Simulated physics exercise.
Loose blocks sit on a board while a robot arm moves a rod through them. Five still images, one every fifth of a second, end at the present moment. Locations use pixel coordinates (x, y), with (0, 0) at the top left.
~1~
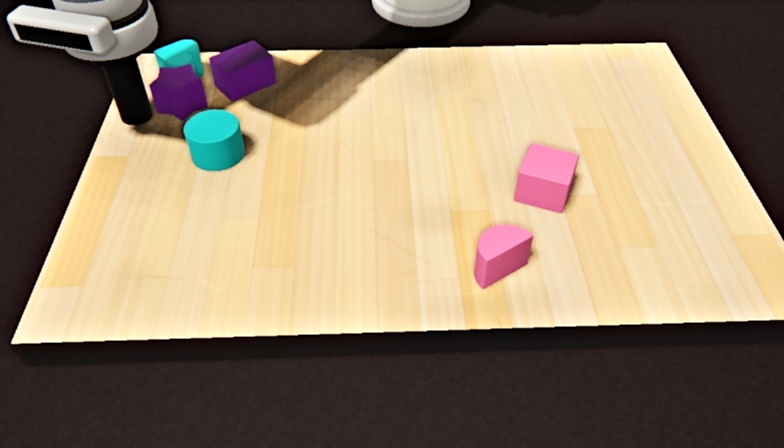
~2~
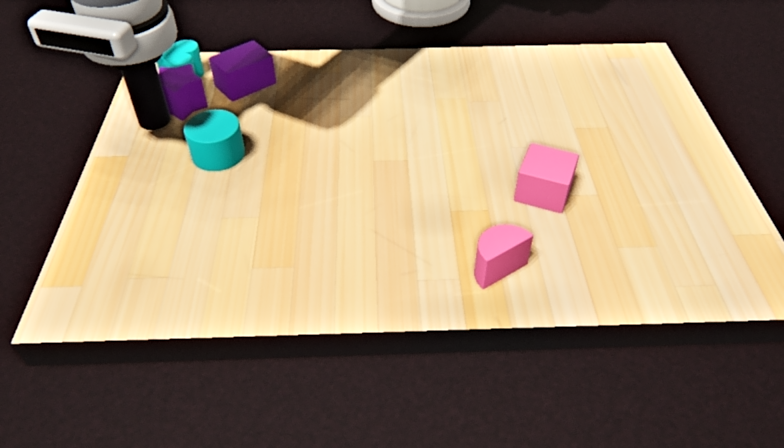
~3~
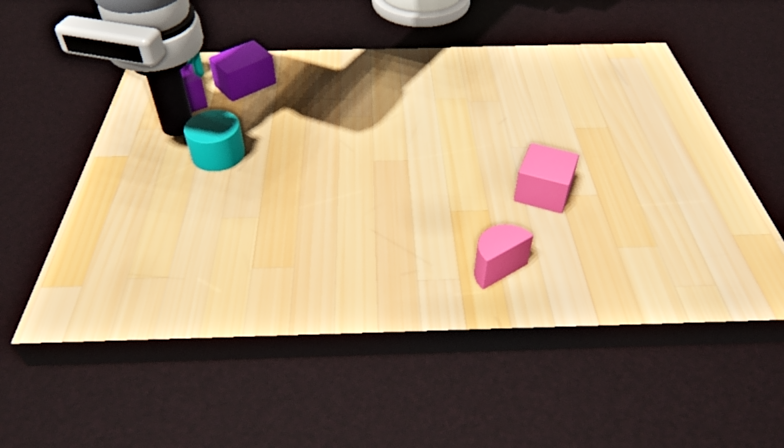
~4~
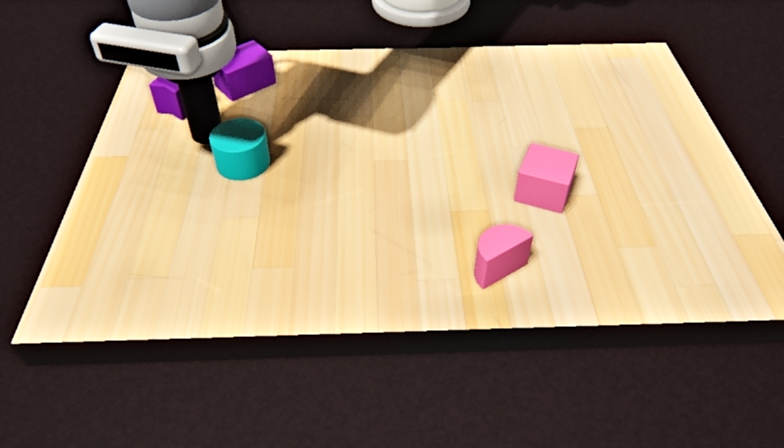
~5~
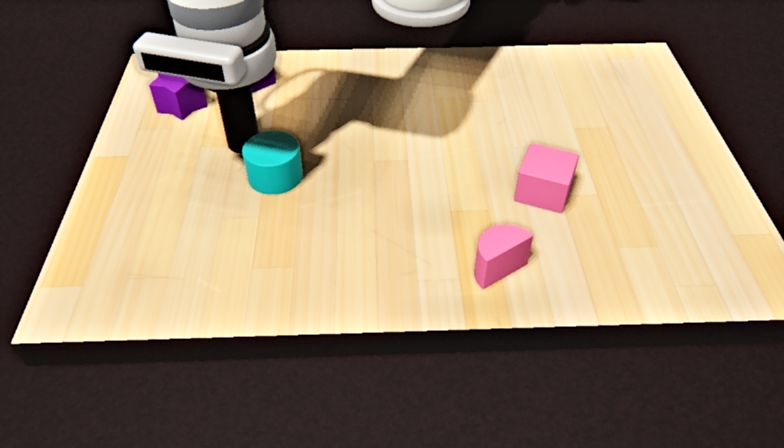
A robot arm's black rod moving right and pushing a turquoise cylinder across a wooden board, past purple blocks near the corner.
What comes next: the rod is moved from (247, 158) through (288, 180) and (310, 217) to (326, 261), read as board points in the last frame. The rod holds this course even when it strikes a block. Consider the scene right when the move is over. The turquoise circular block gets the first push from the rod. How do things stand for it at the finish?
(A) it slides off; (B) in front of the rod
A (it slides off)
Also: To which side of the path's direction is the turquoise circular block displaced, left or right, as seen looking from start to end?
That block drifts left.
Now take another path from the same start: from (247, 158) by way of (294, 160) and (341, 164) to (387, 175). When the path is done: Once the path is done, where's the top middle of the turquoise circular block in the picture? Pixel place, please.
Its top centre is at about (308, 161).
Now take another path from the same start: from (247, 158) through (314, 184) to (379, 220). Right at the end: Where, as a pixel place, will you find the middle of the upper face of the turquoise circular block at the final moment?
If I read the scene right, the answer is (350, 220).
What follows on the original path. One third of the way, rod at (287, 167); turquoise circular block at (314, 174).
Two thirds of the way, rod at (309, 204); turquoise circular block at (348, 204).
At the end, rod at (325, 247); turquoise circular block at (374, 224).
